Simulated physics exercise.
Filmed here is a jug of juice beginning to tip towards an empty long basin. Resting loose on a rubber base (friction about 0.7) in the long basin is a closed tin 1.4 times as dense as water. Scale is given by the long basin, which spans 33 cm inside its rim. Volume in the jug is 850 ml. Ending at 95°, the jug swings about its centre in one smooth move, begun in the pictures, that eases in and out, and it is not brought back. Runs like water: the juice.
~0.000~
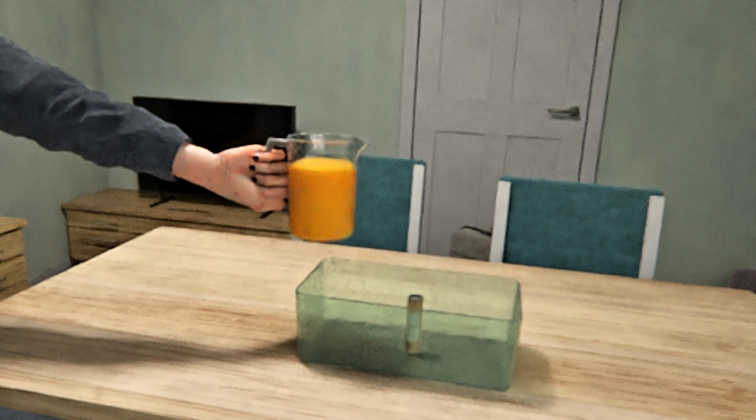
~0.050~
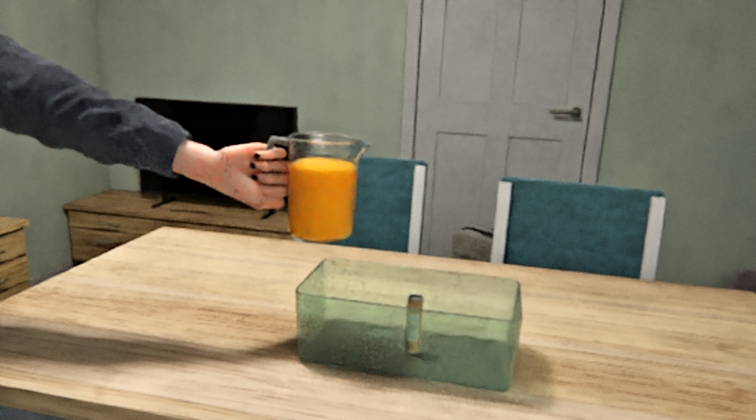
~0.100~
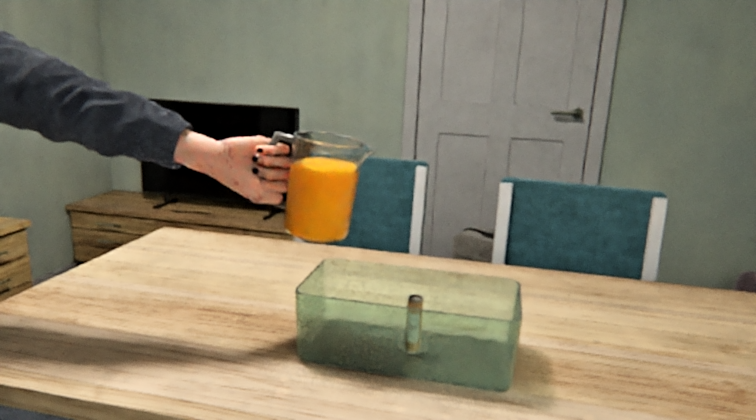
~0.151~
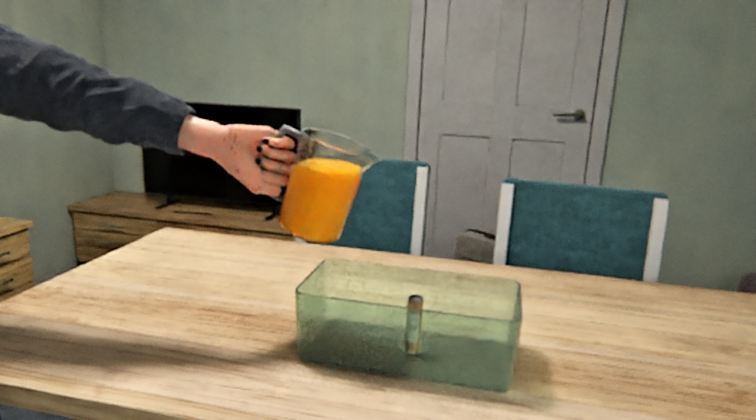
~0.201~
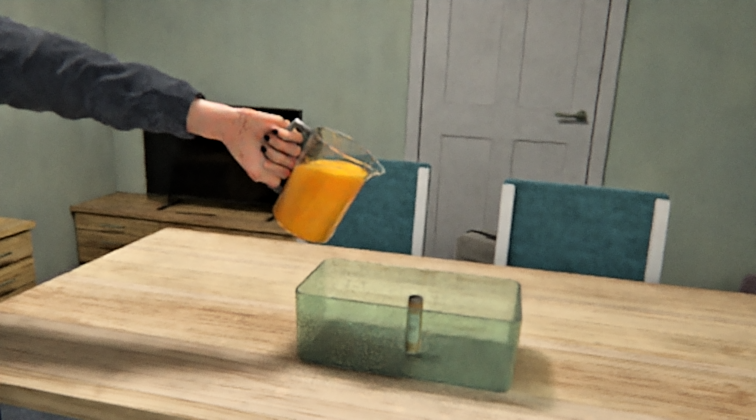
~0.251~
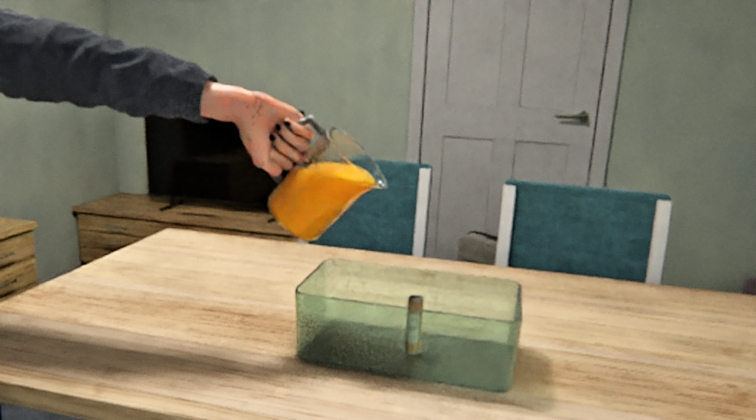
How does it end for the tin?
The tin goes down.
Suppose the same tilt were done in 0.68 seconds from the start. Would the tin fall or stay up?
After the tilt, the tin has tipped over.
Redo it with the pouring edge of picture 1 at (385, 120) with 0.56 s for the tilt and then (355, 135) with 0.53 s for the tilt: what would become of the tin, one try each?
First it stays on its base; then it tips over.
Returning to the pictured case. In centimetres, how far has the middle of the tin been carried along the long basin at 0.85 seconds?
Roughly 7 cm.
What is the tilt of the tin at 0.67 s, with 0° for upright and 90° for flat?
About 10 degrees from upright.
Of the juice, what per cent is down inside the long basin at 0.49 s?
I'd put it near 8 percent.
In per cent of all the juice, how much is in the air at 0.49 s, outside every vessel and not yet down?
I'd say close to 20 per cent.
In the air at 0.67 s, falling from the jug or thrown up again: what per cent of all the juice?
Close to 20 per cent.
Then, 0.49 s in, the tilt is 92° and 72 per cent is still to pour; the tin stands where it began.
Then, 0.67 s in, the tilt is 95° and 37 per cent is still to pour; the tin leans 12°.
Then, 0.85 s in, the tilt is 95° and 16 per cent is still to pour; the tin lies on its side.
Then, 1.05 s in, the tilt is 95° and 7 per cent is still to pour; the tin lies on its side.
Finally, the tin lies on its side.
